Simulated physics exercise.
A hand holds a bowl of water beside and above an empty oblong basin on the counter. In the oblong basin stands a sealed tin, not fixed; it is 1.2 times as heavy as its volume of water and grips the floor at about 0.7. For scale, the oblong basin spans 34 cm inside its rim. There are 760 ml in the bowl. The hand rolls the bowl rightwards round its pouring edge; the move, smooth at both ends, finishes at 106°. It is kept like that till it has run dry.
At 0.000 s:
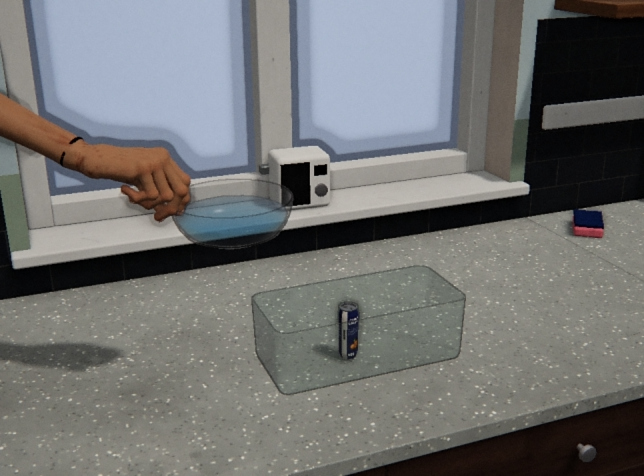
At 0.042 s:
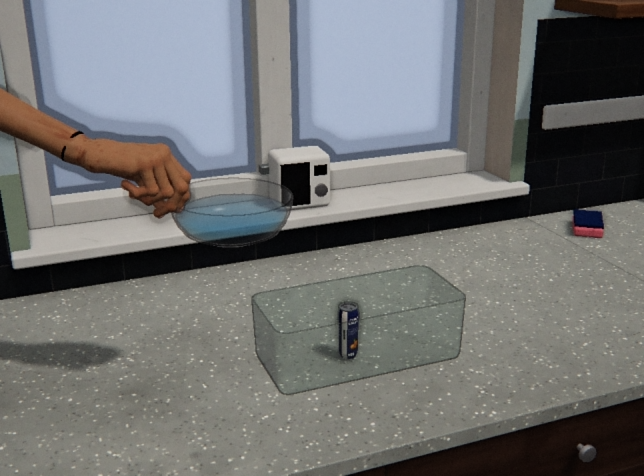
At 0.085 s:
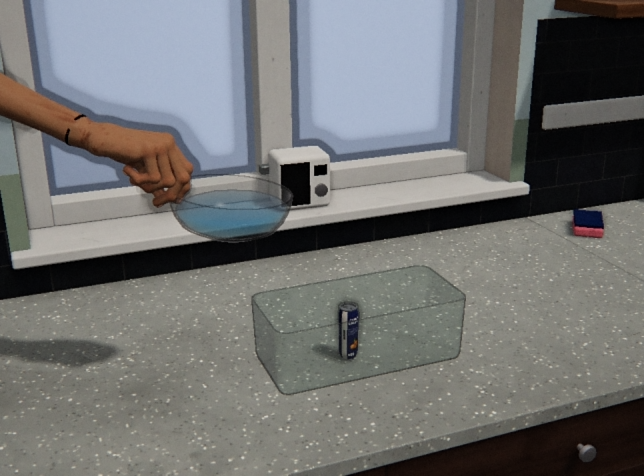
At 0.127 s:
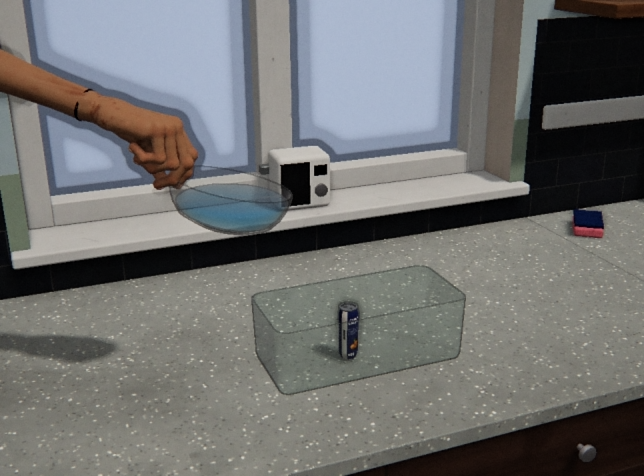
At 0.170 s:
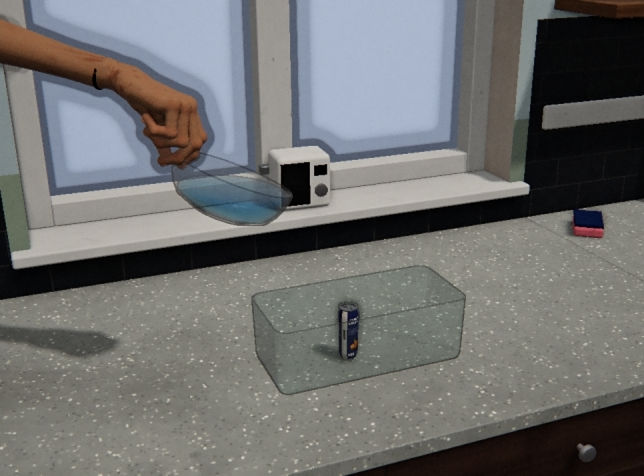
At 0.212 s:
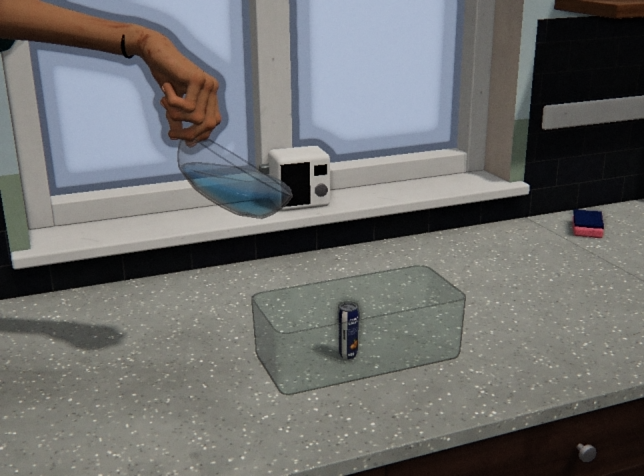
The clip shows a hand holding a clear bowl of blue water above a counter, beside a transparent oblong basin with a small dark can. The hand rises and tilts the bowl rightwards, slowly at first, then more steeply.
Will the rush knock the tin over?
The tin goes over.
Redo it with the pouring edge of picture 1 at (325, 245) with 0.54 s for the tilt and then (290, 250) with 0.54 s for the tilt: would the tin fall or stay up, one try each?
First it keeps standing; then it remains upright.
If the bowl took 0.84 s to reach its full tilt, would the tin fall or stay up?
The tin remains upright.
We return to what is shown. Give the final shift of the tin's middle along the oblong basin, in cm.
About 7.5 cm.
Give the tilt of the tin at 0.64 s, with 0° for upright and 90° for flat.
Near 0° from upright.
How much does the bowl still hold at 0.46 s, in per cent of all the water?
Near 16 in a hundred.
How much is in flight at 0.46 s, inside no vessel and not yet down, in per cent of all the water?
Some 82 per cent.
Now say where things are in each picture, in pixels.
In the first frame, it leans 0°; its right rim is at (289, 191); the water meets the walls at (175, 218) and (284, 204); the oblong basin's rim runs from (263, 315) to (446, 282); the tin's top is at (348, 309).
In the second frame, it leans 2°; its right rim is at (289, 191); the water meets the walls at (175, 217) and (284, 203).
In the third frame, it leans 6°; its right rim is at (288, 191); the water meets the walls at (175, 211) and (284, 199).
In the fourth frame, it leans 14°; its right rim is at (288, 191); the water meets the walls at (175, 201) and (284, 195).
In the fifth frame, it leans 24°; its right rim is at (288, 191); the water meets the walls at (176, 186) and (285, 188).
In the sixth frame, it leans 35°; its right rim is at (287, 192); the water meets the walls at (181, 167) and (278, 181); 1 per cent is over the edge.
After 0.46 s the tilt is 100° and 16 per cent is still to pour; the tin stands where it began.
After 0.64 s the tilt is 106° and 0 per cent is still to pour; the tin stands where it began.
After 0.83 s the tilt is 106° and 0 per cent is still to pour; the tin leans 13°.
After 1.04 s the tilt is 106° and 0 per cent is still to pour; the tin leans 46°.
In the end the tin lies on its side.
